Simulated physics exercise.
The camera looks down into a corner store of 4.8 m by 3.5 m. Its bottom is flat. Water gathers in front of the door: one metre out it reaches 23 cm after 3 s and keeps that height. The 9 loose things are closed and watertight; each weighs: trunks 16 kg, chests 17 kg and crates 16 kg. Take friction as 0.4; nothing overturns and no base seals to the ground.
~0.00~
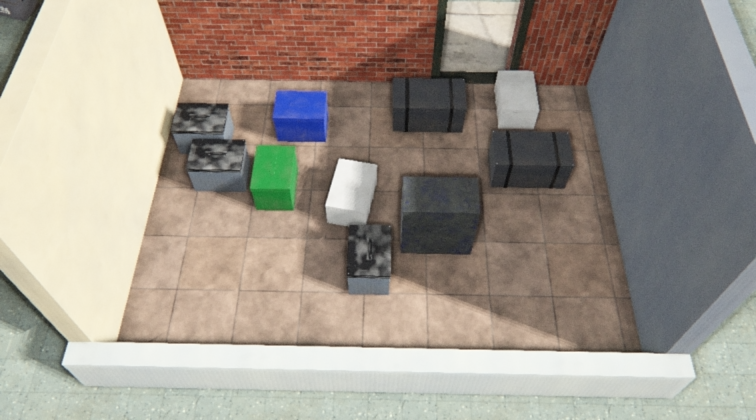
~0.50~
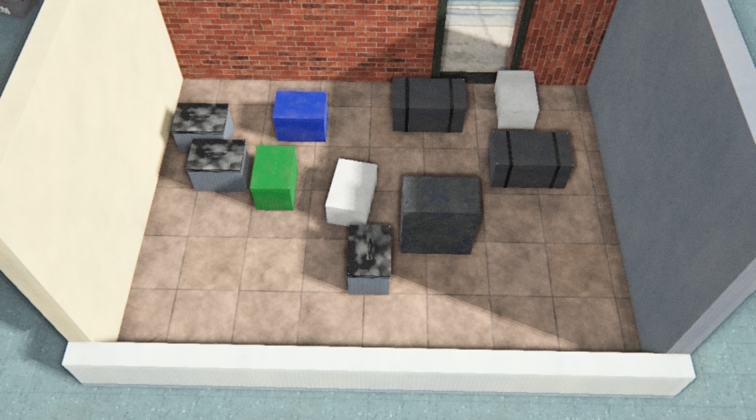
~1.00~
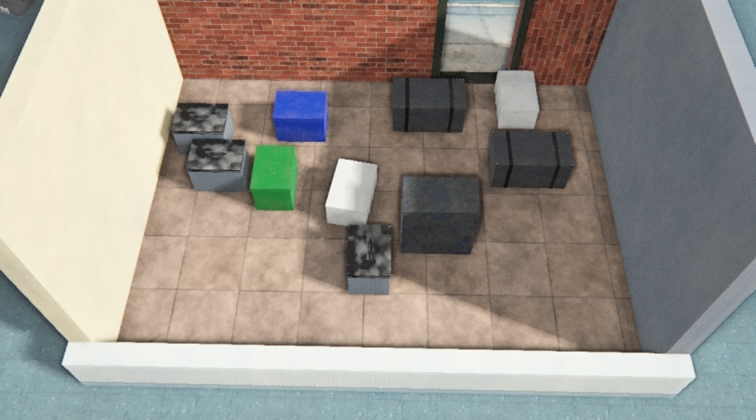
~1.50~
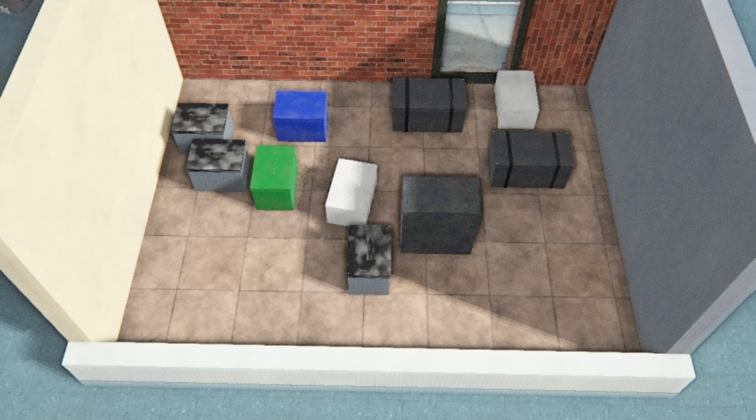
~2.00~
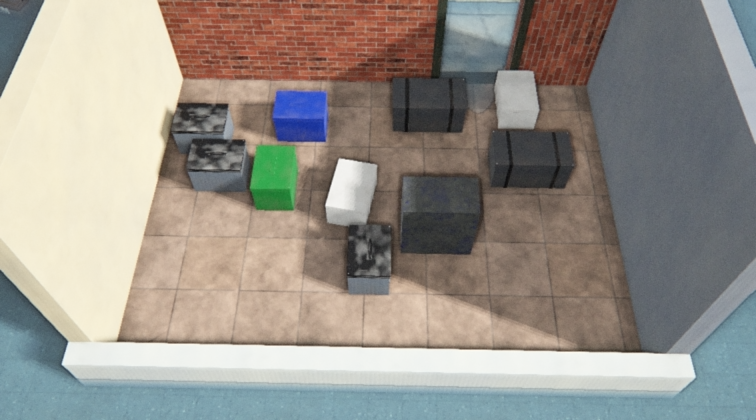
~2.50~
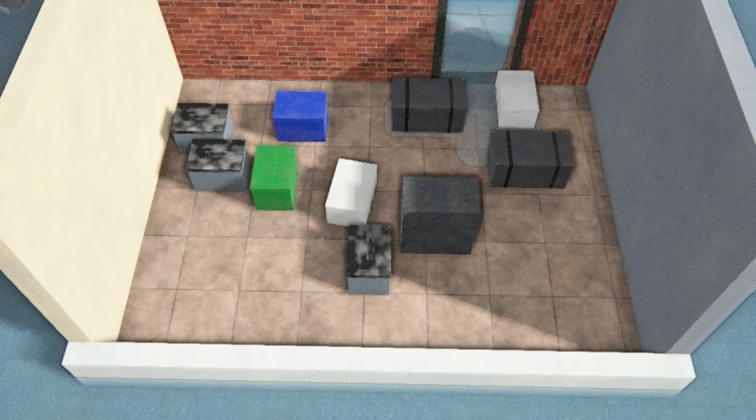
The clip opens on a high view of a walled, tiled room holding a green chest, a blue chest and assorted dark and pale boxes. Water spreads over the ground outside and appears behind the door, then a thin patch creeps in across the nearby tiles, while every object stays still.
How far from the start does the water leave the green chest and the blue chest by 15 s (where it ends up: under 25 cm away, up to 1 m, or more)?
Green chest is nudged along, blue chest slides a little.
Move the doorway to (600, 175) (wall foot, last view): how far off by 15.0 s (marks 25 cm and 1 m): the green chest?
In that case the green chest travels far.
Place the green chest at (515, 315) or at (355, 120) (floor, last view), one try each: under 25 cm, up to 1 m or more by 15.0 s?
In turn: It travels far; it moves a short way.
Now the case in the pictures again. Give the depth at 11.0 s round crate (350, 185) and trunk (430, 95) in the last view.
About 4 and 6 cm.
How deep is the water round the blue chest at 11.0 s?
About 4 cm.
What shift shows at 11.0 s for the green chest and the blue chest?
Roughly 0 and 0 cm by then.
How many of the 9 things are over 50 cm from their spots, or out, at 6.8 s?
2 of them.
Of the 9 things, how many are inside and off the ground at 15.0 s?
I count 9.
After 3.5 s the green chest is near (273, 167), 0.0 m from its start, aground; the blue chest is near (300, 105), 0.0 m from its start, aground; 0 afloat.
After 6.8 s the green chest is near (273, 167), 0.0 m from its start, aground; the blue chest is near (300, 104), 0.0 m from its start, aground; 1 afloat.
After 11.0 s the green chest is near (273, 167), 0.0 m from its start, aground; the blue chest is near (300, 104), 0.0 m from its start, aground; 2 afloat.
After 15.0 s the green chest is near (232, 155), 0.4 m from its start, afloat; the blue chest is near (361, 89), 0.7 m from its start, afloat; 9 afloat.
